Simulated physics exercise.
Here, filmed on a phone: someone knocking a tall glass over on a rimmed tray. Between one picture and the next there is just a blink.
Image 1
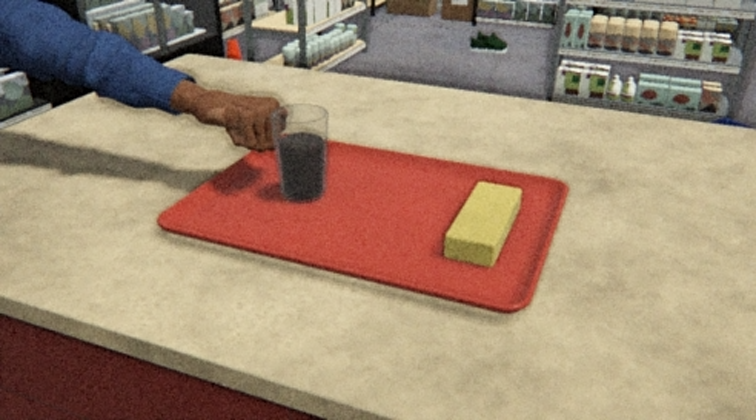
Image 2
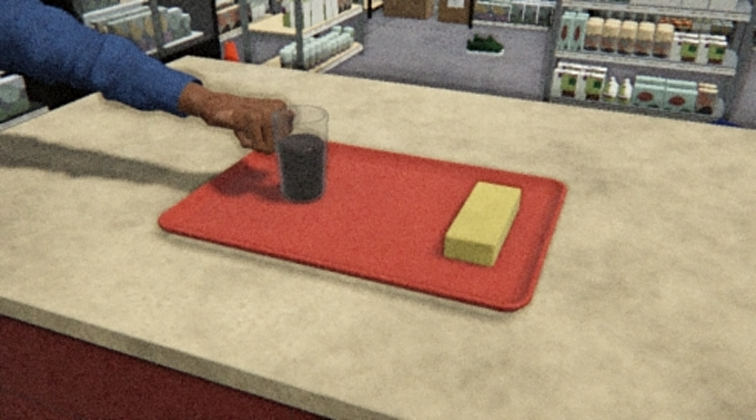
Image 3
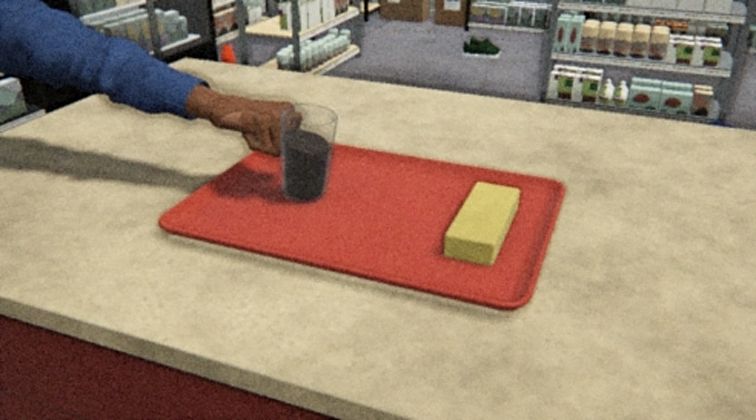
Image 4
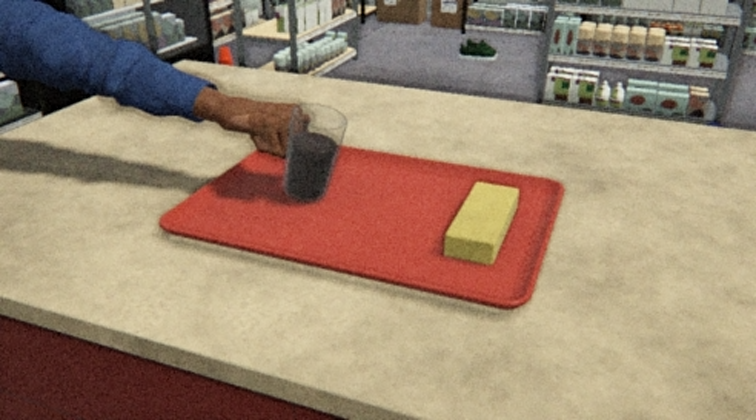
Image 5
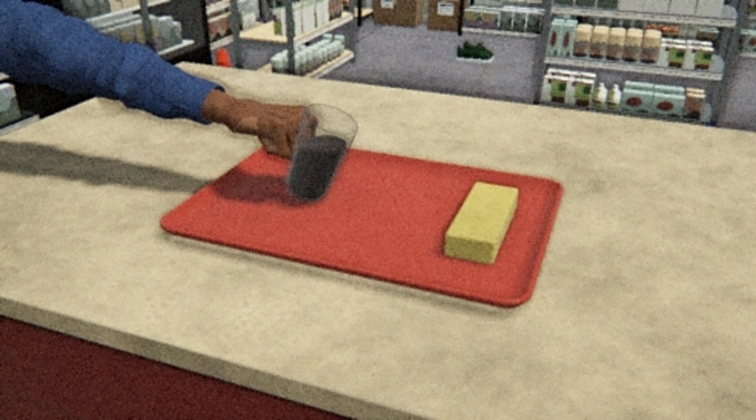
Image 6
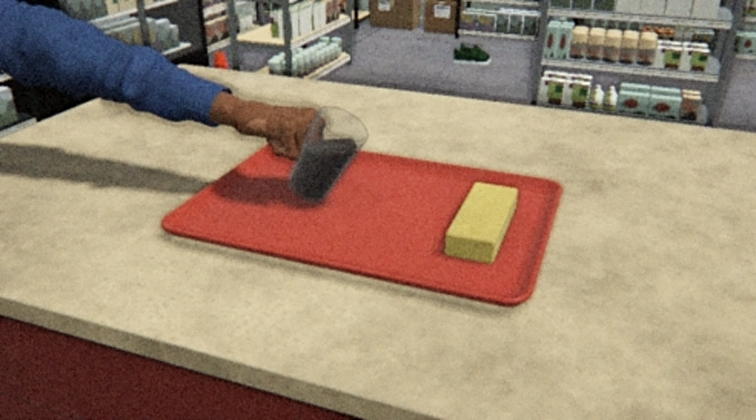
On a pale counter in a shop, a hand in a blue sleeve held a tall glass of dark liquid on a red tray, then steadily tilted it rightward, toward a yellow block.
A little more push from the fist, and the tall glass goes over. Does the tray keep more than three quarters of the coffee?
Yes, less than a quarter gets off it.
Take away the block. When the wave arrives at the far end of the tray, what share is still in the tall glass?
About 60 per cent.
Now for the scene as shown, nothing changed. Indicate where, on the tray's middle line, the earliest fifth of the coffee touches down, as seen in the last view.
Landing point, centre line: Approx. (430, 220).
A moment on, the tall glass lies on its side and 100 per cent is in the glass, 0 on the tray and 0 above or beyond its rim.
Next, the tall glass lies on its side and 64 per cent is in the glass, 26 on the tray and 9 above or beyond its rim.
Then the tall glass lies on its side and 36 per cent is in the glass, 41 on the tray and 23 above or beyond its rim.
Later the tall glass lies on its side and 19 per cent is in the glass, 74 on the tray and 7 above or beyond its rim.
In the end 93 per cent is held by tray and glass, 7 is off the tray.
